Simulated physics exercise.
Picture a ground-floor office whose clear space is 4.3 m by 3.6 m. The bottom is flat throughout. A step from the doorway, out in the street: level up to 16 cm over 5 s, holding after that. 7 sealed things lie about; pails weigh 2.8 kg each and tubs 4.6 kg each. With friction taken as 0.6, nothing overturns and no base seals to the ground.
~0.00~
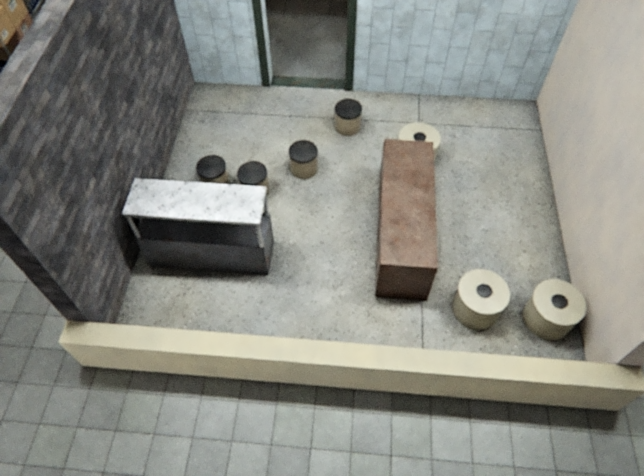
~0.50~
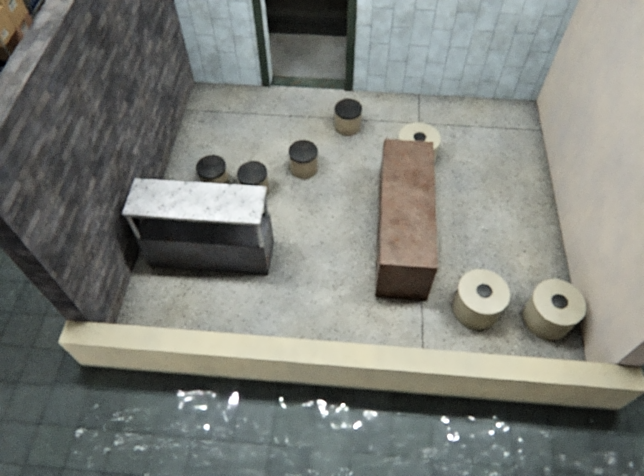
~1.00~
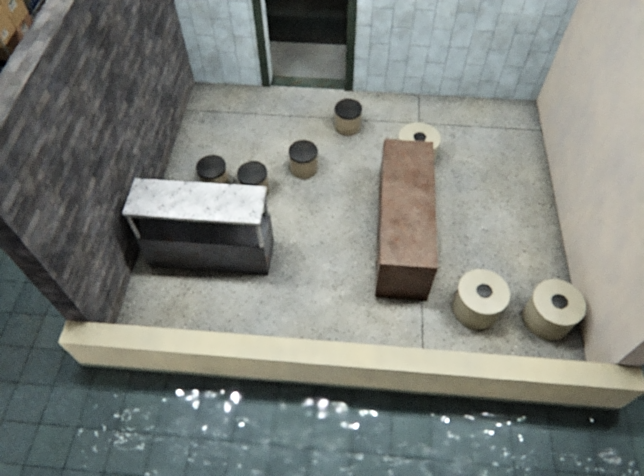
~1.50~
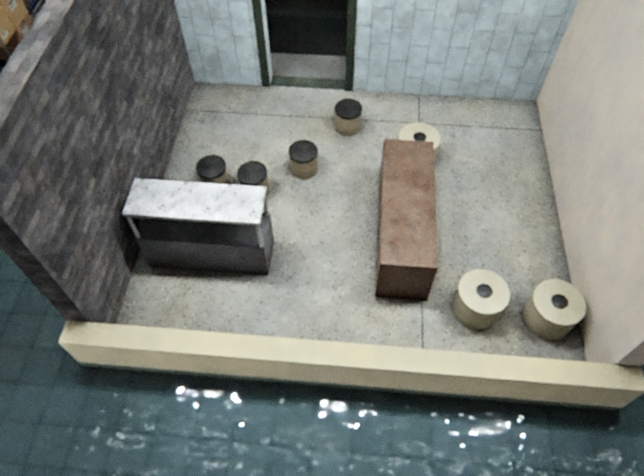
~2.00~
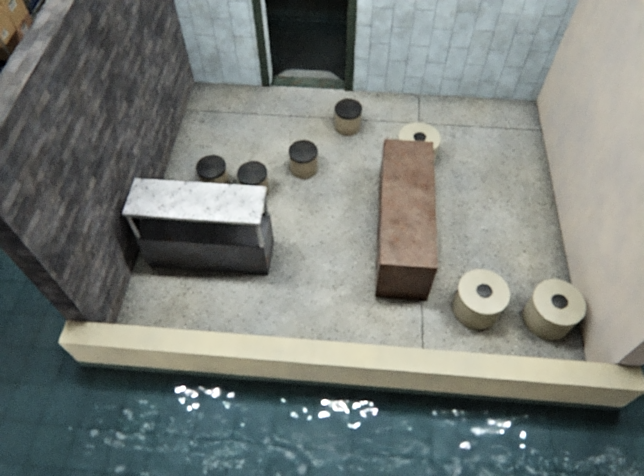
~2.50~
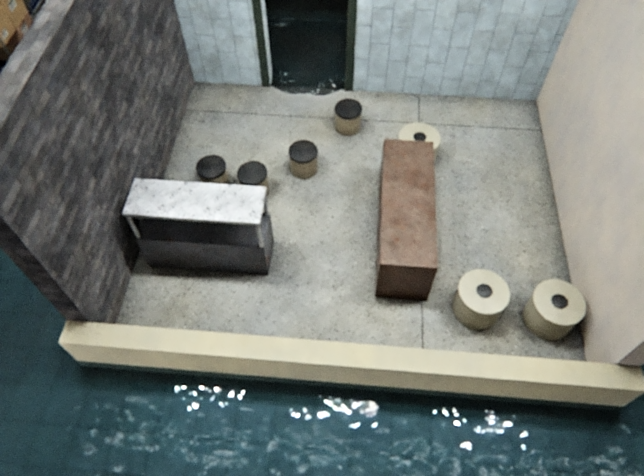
At first, a walled room with a pale counter, a brown block and several round stools stands on dry grey tiles. Water then covers the tiles outside, turning deeper blue-green and glinting, and finally ripples darkly in the back doorway, while everything inside stays still.
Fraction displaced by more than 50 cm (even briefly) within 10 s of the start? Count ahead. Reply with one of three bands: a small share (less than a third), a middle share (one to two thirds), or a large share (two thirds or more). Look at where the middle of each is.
A middle share, one to two thirds.
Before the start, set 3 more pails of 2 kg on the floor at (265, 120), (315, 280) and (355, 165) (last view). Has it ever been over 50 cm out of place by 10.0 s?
In that order: Over, more, over.
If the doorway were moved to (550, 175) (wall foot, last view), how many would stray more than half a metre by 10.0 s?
In that case 4 of them.
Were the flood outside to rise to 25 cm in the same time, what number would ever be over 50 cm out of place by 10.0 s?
Count under that change: 7.
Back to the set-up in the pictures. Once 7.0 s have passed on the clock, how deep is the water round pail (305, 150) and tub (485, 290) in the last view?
Depth approx. 4 cm / 0 cm.
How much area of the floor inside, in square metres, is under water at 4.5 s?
I'd put it close to 3.0 m2.
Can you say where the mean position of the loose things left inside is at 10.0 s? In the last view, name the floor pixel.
They average out to somewhere around (349, 229).
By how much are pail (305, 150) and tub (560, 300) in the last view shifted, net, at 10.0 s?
The first is 200 cm from its start, the second 0 cm.
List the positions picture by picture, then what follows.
In the first frame, a pail at (252, 172) rests on the ground; a tub at (420, 137), on the bottom; 0.0 m2 under water; 0 of 7 have shifted.
In the second frame, a pail at (252, 172) rests on the ground; a tub at (420, 137) rests on the ground; 0.0 m2 under water; 0 of 7 have shifted.
In the third frame, a pail at (252, 172) rests on the ground; a tub at (420, 137) rests on the ground; water covers 0.0 m2; 0 of 7 have shifted.
In the fourth frame, a pail at (252, 172), on the bottom; a tub at (420, 137), on the bottom; water covers 0.0 m2; 0 of 7 have shifted.
In the fifth frame, a pail at (252, 172) rests on the ground; a tub at (420, 137), on the bottom; 0.0 m2 under water; 0 of 7 have shifted.
In the sixth frame, a pail at (252, 172), on the bottom; a tub at (420, 137) rests on the ground; 0.0 m2 under water; 0 of 7 have shifted.
After 3.5 s 0 of 7 are over 50 cm from their spots; 0 afloat.
After 4.5 s 0 of 7 are over 50 cm from their spots; 0 afloat.
After 7.0 s 4 of 7 are over 50 cm from their spots; 4 afloat.
After 10.0 s 3 of 7 are over 50 cm from their spots, and 4 have been at some point; 4 afloat.
